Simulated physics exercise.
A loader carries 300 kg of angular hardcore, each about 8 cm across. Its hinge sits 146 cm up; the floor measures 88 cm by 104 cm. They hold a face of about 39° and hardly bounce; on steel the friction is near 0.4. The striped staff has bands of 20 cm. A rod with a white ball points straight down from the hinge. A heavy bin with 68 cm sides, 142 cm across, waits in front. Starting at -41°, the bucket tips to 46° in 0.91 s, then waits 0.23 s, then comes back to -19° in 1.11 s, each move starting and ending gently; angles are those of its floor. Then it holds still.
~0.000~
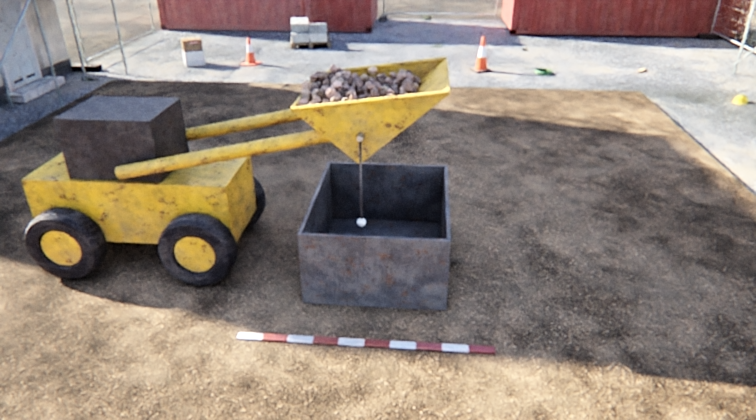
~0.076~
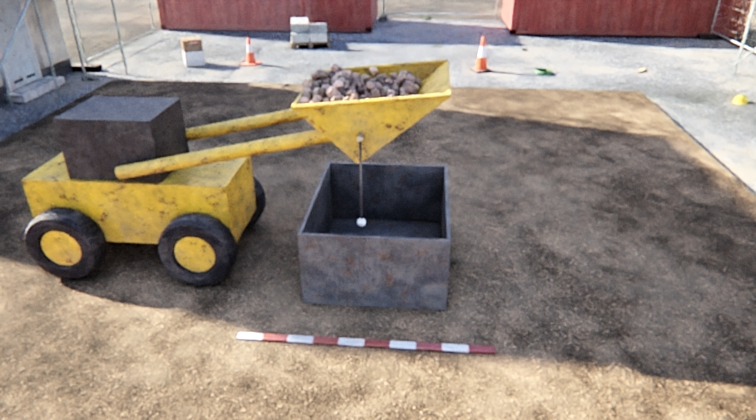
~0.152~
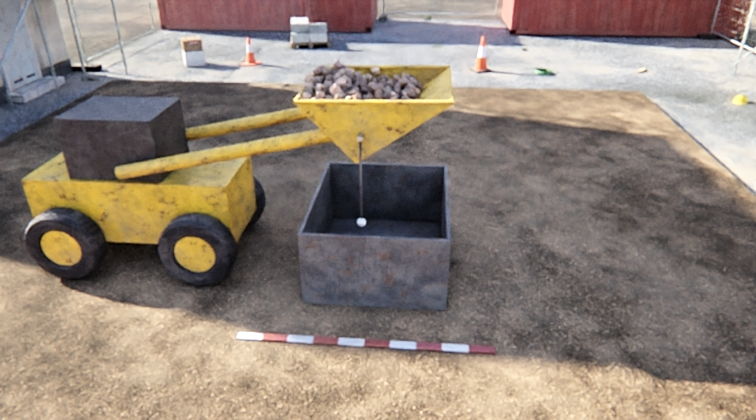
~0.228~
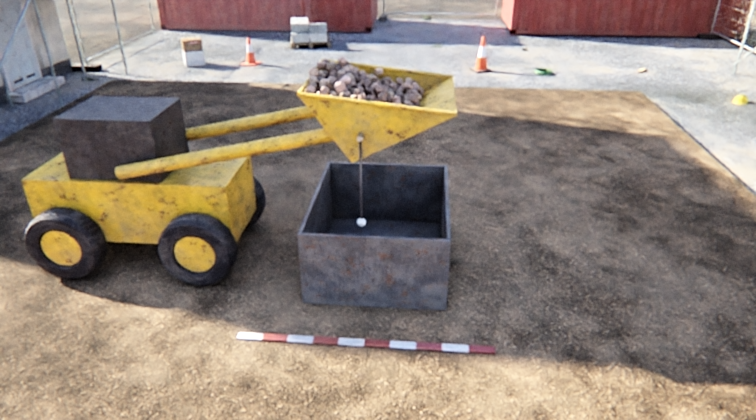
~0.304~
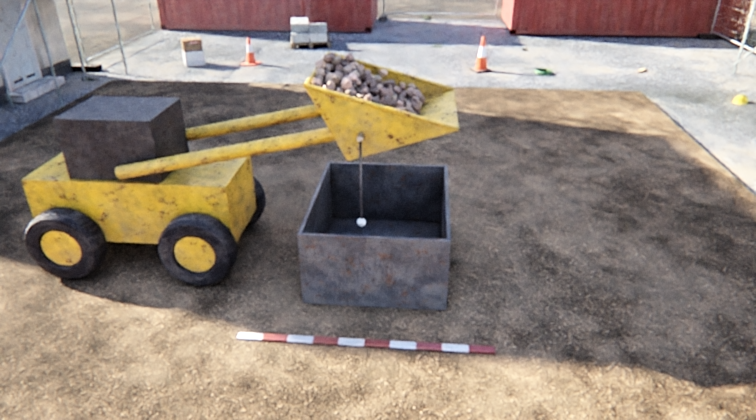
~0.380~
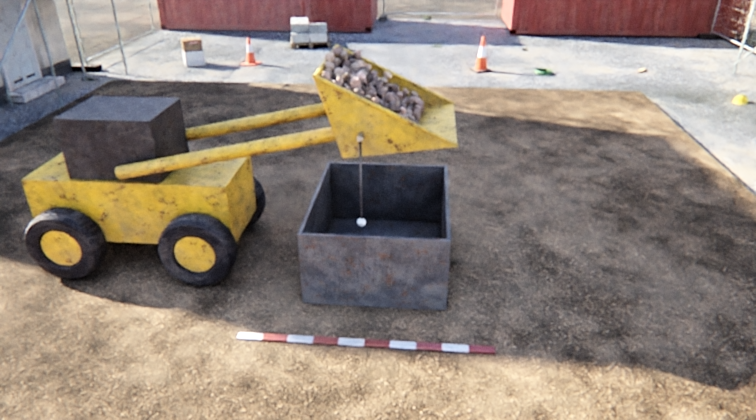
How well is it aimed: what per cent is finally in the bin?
Some 65 per cent of it.
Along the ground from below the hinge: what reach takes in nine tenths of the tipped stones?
Roughly 160 cm ahead of it.
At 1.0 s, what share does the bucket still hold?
Roughly 65 per cent is still inside.
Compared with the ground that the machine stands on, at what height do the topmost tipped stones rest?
About 38 cm above it.
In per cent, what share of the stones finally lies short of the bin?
Some 0 per cent of the load.
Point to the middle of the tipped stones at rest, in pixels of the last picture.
Near (434, 257).
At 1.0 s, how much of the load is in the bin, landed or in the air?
About 30 per cent by then.
After 0.7 s the floor is at 32°; 100 % in the bucket; the foremost stones are at (420, 157).
After 1.0 s the floor is at 46°; 67 % in the bucket, 32 % in the bin, 1 % beside or beyond the bin; the foremost stones are at (451, 198).
After 2.7 s the floor is at -19°; 0 % in the bucket, 64 % in the bin, 36 % beside or beyond the bin; the foremost stones are at (634, 275).
After 5.3 s the floor is at -19°; 0 % in the bucket, 64 % in the bin, 36 % beside or beyond the bin; the foremost stones are at (634, 275).
